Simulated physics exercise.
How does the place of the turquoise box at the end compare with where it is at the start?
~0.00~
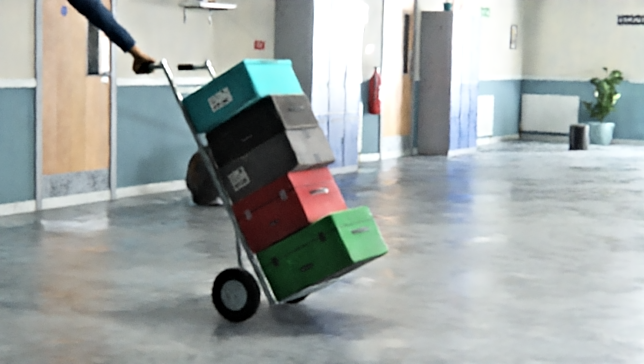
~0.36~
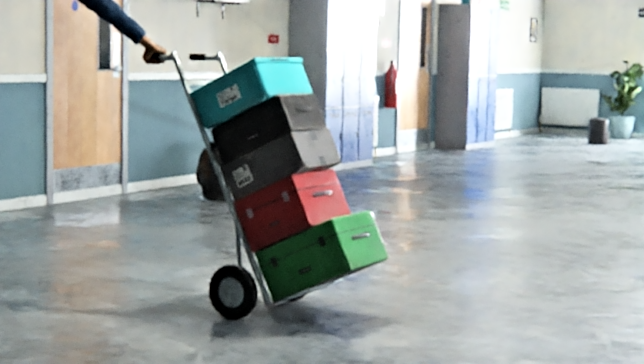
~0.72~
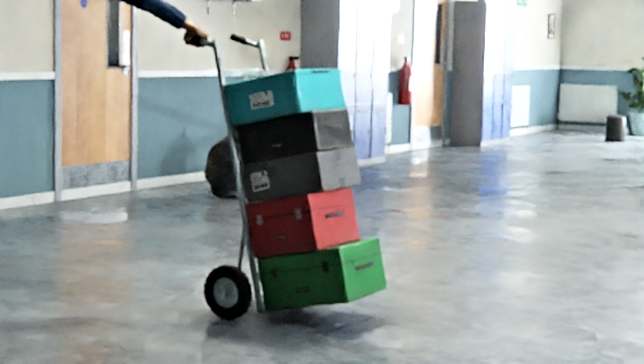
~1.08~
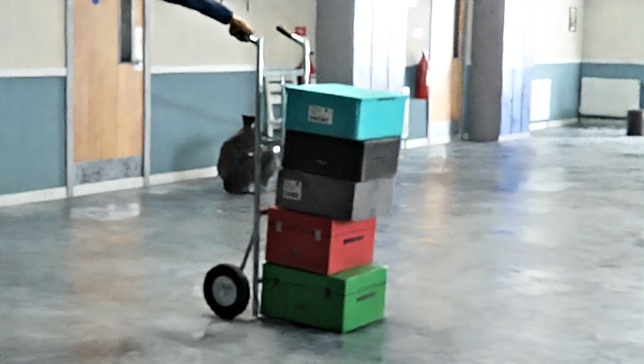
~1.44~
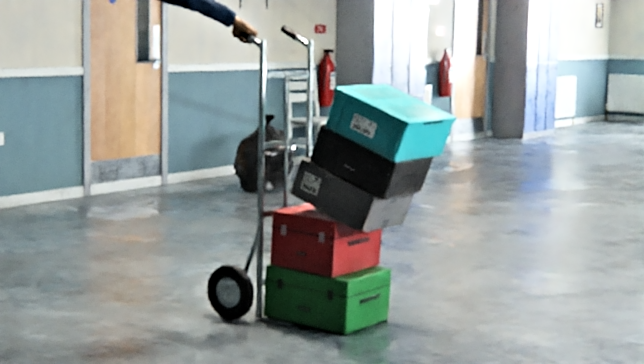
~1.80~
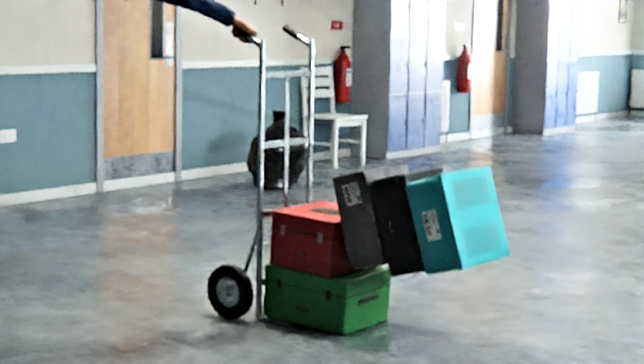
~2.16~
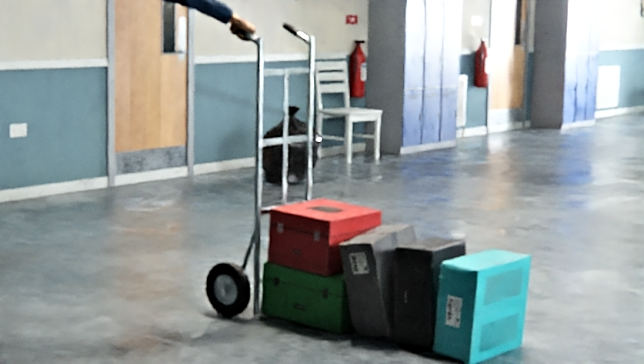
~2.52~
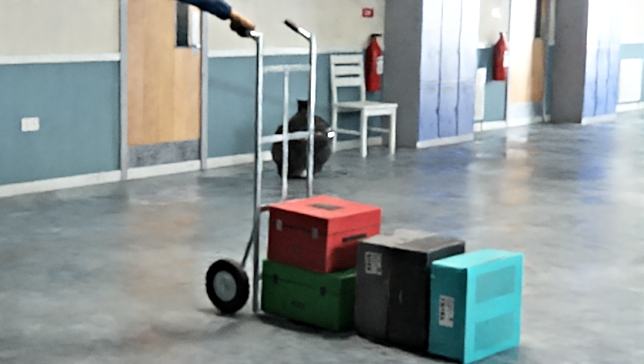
At the start the turquoise box sits on top of the stack on the hand truck. By the end it is on the floor to the right, at the far end of the fallen boxes.
